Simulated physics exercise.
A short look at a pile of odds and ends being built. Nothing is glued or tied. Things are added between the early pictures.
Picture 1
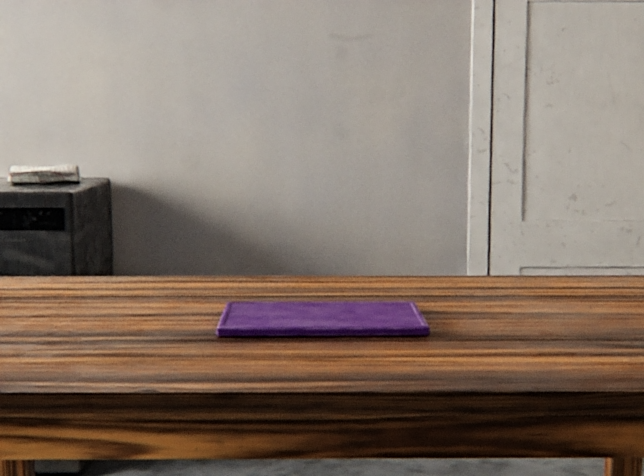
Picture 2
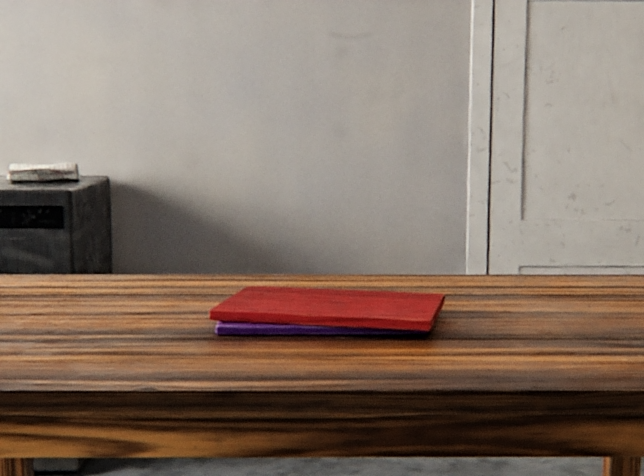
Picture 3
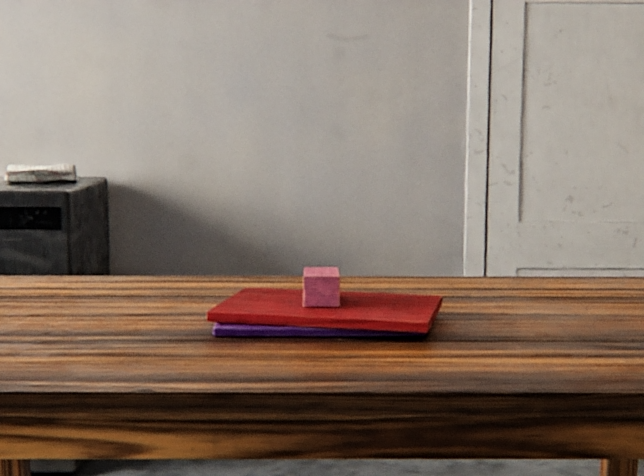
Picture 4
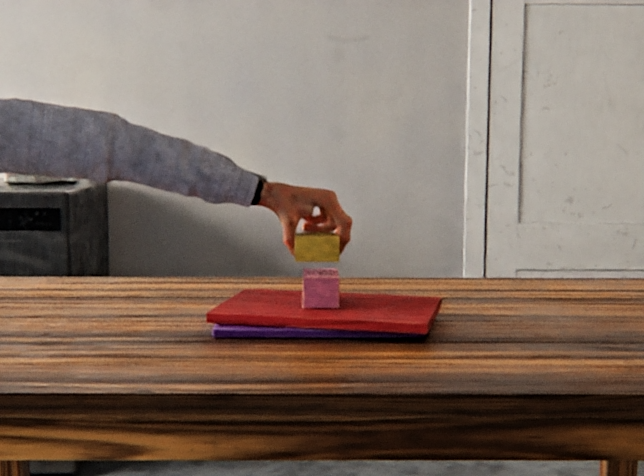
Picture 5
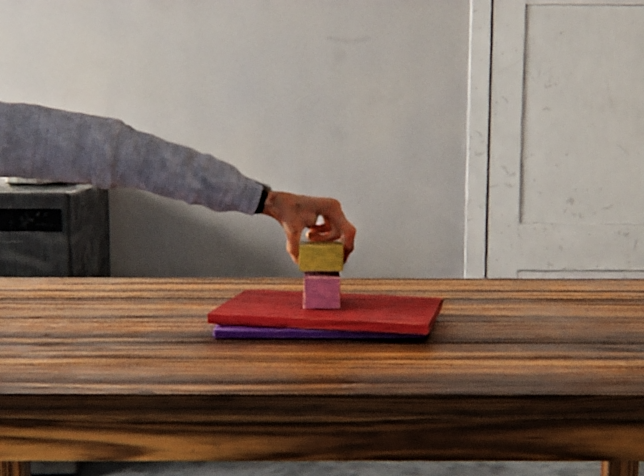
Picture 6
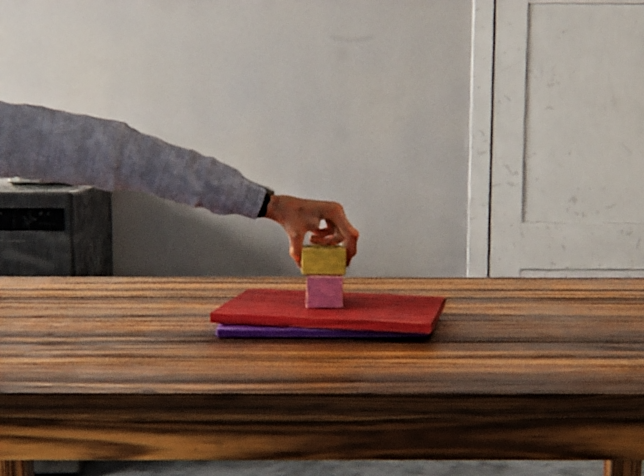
A low pile builds up on a streaked wooden table seen from the front, with a grey wall behind, a dark cabinet at left and a pale door at right. A purple tray lies there alone, then a red board appears on top of it, then a pink block on the board. A grey-sleeved arm reaches in from the left and lowers a yellow block onto the pink one, fingers still around it, while the view barely shifts.
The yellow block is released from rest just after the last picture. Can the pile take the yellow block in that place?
In the end the pile holds.
Then, 0.70 s on from there, no change.
Then, 1.60 s on from there, yellow block resting near (324, 260).
Then, 2.40 s on from there, things are still on the move.
In the end, all 4 unmoved. At the end, from the last picture's camera, yellow block near (323, 260). The pile keeps its balance.
